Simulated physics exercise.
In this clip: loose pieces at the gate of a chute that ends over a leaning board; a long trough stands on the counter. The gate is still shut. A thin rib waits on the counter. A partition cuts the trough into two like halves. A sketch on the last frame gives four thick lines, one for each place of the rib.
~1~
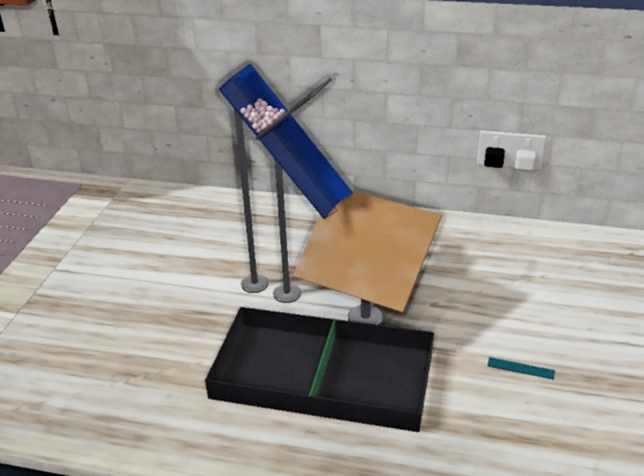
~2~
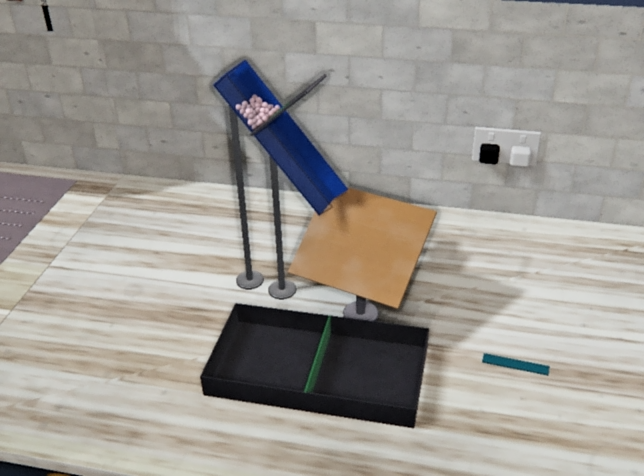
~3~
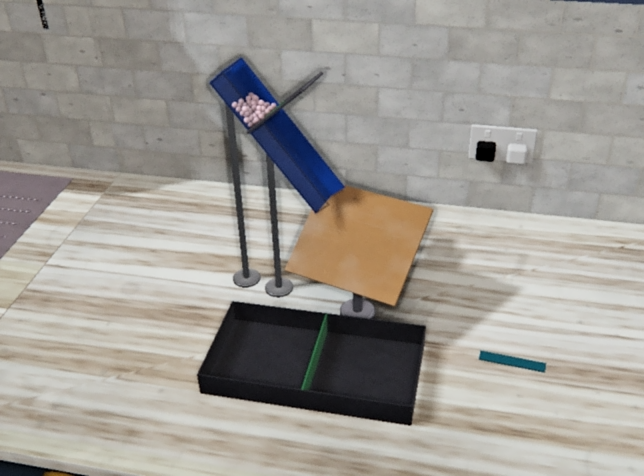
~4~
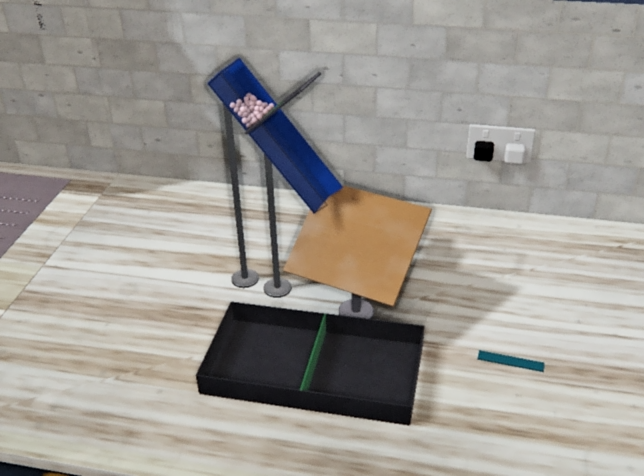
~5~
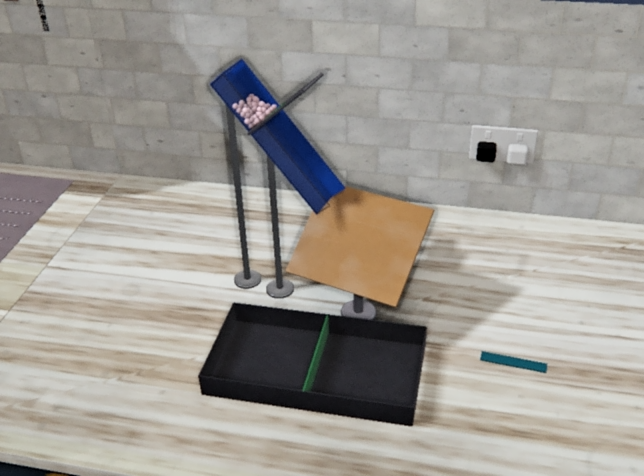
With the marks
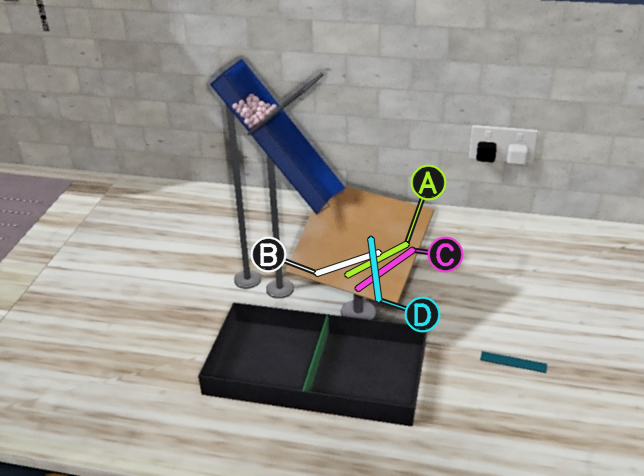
Only the camera moves, shifting slightly so the view drifts a little and then eases partway back, looking down on a pale wood-grain counter before a grey brick wall. A steep blue chute holds pink and white beads behind a gate, above a tilted orange-brown board and a black trough with a green divider. The beads, chute, board, trough and teal strip at right all stay still.
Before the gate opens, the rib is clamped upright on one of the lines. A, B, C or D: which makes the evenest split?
C beats the others.
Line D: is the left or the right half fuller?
Right.
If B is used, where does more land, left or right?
More lands on the left.
On the marked copy, line A from (406, 244) to (347, 274); line B from (378, 252) to (317, 273); line C from (412, 250) to (358, 288); line D from (370, 239) to (378, 299).
With A, of what is caught, most in the left half, a small part in the right.
With B, of what is caught, most in the left half, about a quarter in the right.
With C, of what is caught, about half in the left half, about half in the right.
With D, of what is caught, a small part in the left half, most in the right.
